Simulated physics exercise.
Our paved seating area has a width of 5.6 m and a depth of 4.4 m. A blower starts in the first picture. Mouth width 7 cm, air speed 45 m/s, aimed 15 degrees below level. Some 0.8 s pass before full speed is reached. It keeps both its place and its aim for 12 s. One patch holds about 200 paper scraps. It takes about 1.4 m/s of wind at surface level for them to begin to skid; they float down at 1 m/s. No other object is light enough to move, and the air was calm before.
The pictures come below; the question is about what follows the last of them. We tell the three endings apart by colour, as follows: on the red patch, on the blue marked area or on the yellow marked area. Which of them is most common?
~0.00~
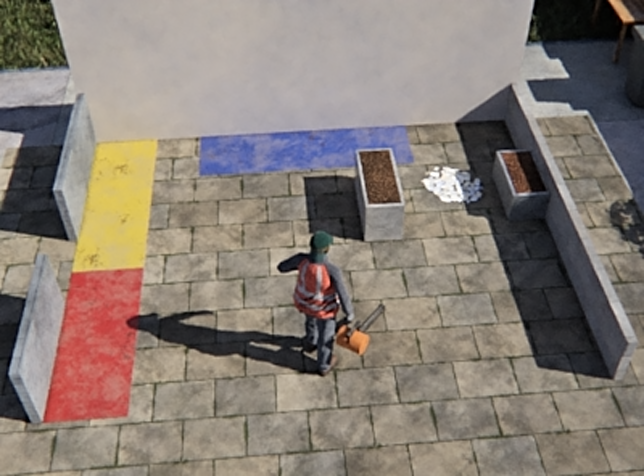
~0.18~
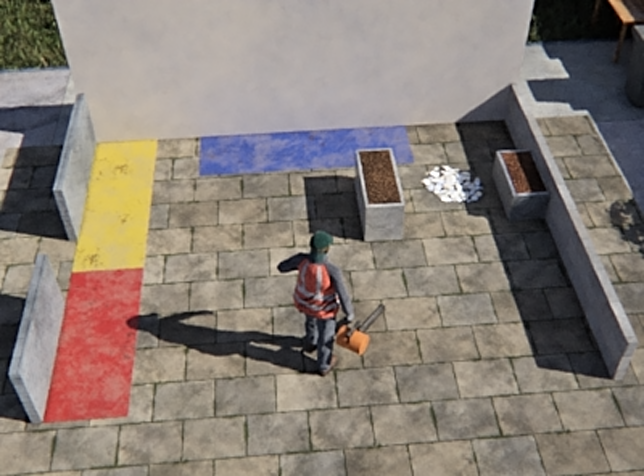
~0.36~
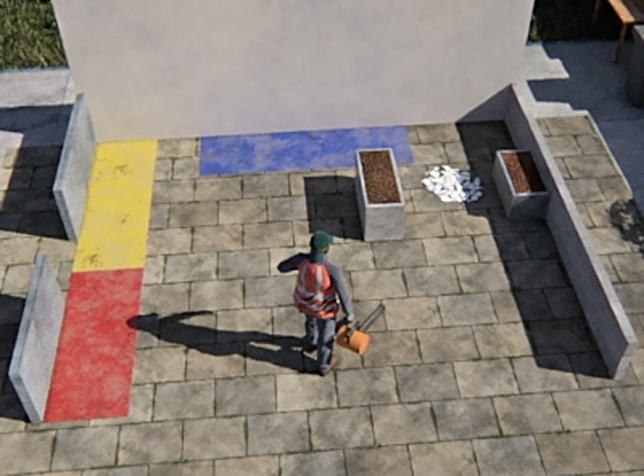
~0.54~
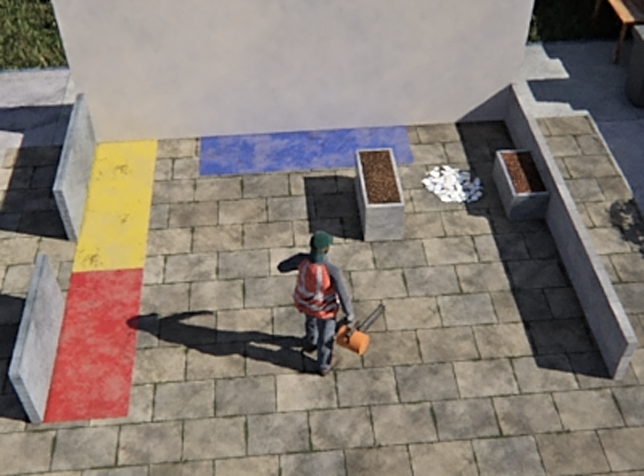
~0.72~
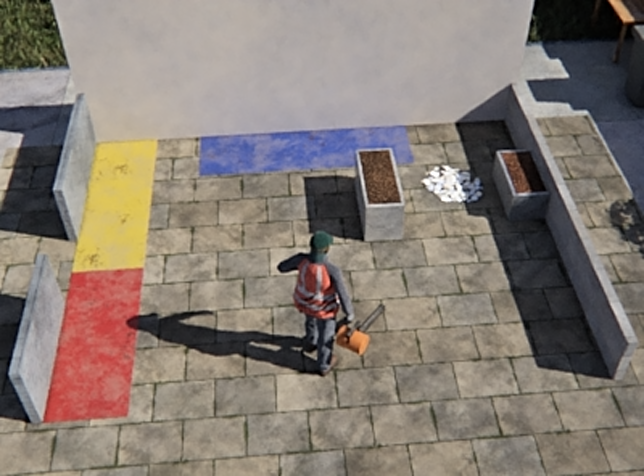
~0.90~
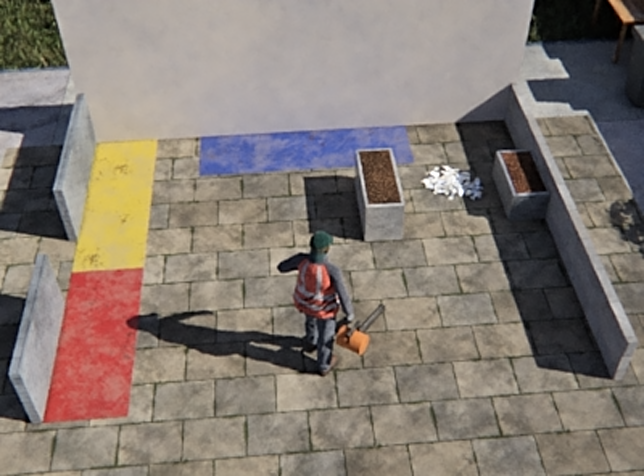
My pick is blue.
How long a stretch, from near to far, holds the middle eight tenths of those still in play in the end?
Spread: Approx. 1.2 m.
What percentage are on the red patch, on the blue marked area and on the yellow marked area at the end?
About 0 % red, 30 % blue, 0 % yellow.
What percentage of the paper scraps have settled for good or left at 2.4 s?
The share is roughly 5 %.
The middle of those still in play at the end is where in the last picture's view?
Roughly at (431, 123).
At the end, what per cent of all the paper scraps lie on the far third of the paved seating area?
Something close to 100 % ends up there.
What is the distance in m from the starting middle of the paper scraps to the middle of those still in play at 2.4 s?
I'd put it at close to 1.4 m.
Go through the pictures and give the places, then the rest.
In the first frame, the middle of the paper scraps is near (449, 185), none has stirred yet and the mouth of the blower is at (383, 307).
In the second frame, the middle of the paper scraps is near (449, 184), none has stirred yet, the blue marked area is centred on (305, 150), the yellow marked area is centred on (118, 200) and the red patch is centred on (98, 339).
In the third frame, the middle of the paper scraps is near (449, 184), none has stirred yet, the top of a planter is at (523, 172) and the top of a planter is at (379, 176).
In the fourth frame, the middle of the paper scraps is near (449, 184) and none has stirred yet.
In the fifth frame, the middle of the paper scraps is near (449, 184) and none has stirred yet.
In the sixth frame, the middle of the paper scraps is near (452, 186), the farthest in sight from the blower is at (457, 170) and about 10 % have left their places.
After 2.4 s the count stands so, 16 % are on the blue marked area, 0 % on the yellow marked area and 0 % on the red patch; the middle of those still in play is near (455, 122).
After 3.8 s the count stands so, 19 % are on the blue marked area, 0 % on the yellow marked area and 0 % on the red patch; the middle of those still in play is near (453, 122).
After 6.6 s the count stands so, 22 % are on the blue marked area, 0 % on the yellow marked area and 0 % on the red patch; the middle of those still in play is near (440, 123).
After 12.0 s, at the end, 30 % are on the blue marked area, 0 % on the yellow marked area and 0 % on the red patch; the middle of those still in play is near (431, 123).
